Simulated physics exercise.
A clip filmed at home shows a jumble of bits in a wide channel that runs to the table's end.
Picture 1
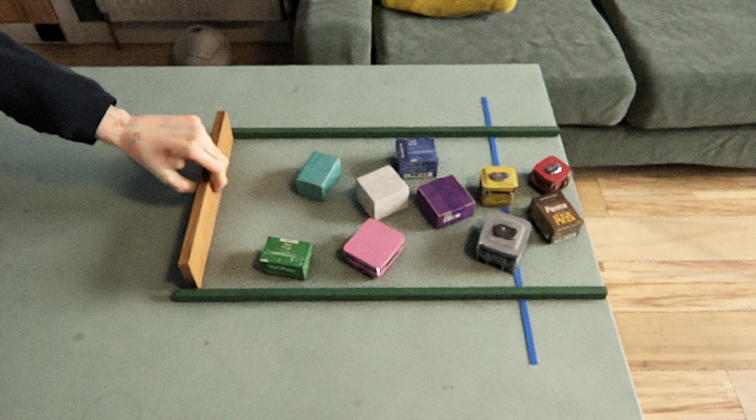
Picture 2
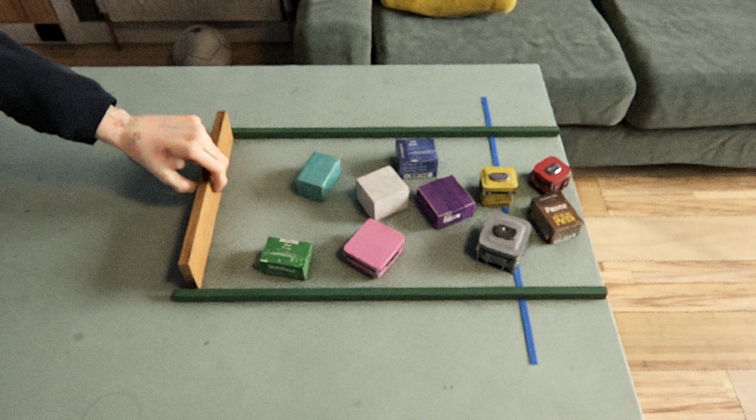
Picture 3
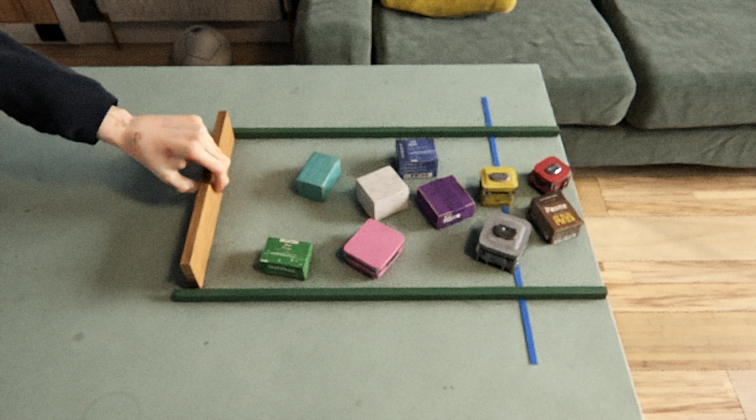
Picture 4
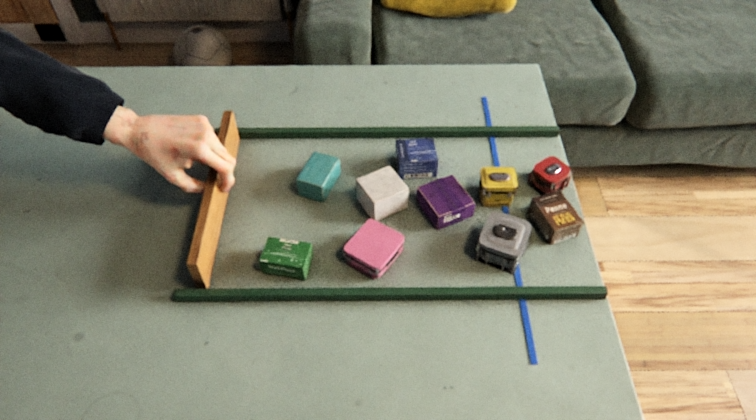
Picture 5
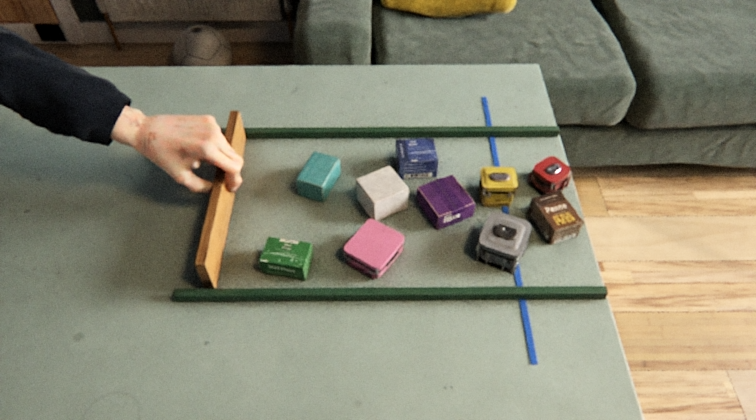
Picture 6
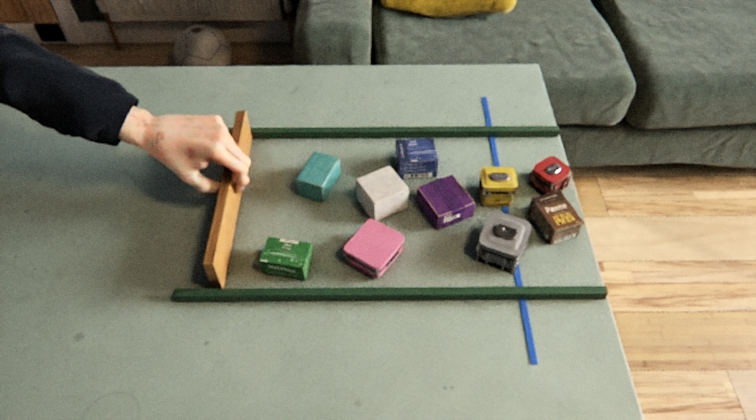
A hand holds a wooden board still, then slides it slightly right toward the scattered blocks.
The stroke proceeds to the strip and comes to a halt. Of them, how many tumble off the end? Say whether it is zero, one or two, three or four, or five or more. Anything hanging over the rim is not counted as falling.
I expect the drop count to reach three but not five.
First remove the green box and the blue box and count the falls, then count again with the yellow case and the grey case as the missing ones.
The answer is 3 and then 2.
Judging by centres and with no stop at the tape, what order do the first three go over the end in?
They are the red case, then the brown box, then the grey case.
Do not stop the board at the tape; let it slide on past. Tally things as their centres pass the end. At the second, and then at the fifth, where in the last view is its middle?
For the first, roughly (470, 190); for the next, roughly (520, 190).
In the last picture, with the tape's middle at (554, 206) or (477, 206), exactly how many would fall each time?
The counts: 7 and 2.
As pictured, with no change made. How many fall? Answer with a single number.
In all, 4 of them.
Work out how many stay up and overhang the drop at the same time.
I'd say 2 of them.
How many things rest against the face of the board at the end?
3.
Soon after, none off yet; red case at rest near (550, 177); brown box at rest near (555, 217); yellow case at rest near (497, 186).
At rest, the number that fall off is three or four; fallen, grey case, yellow case, brown box and red case.
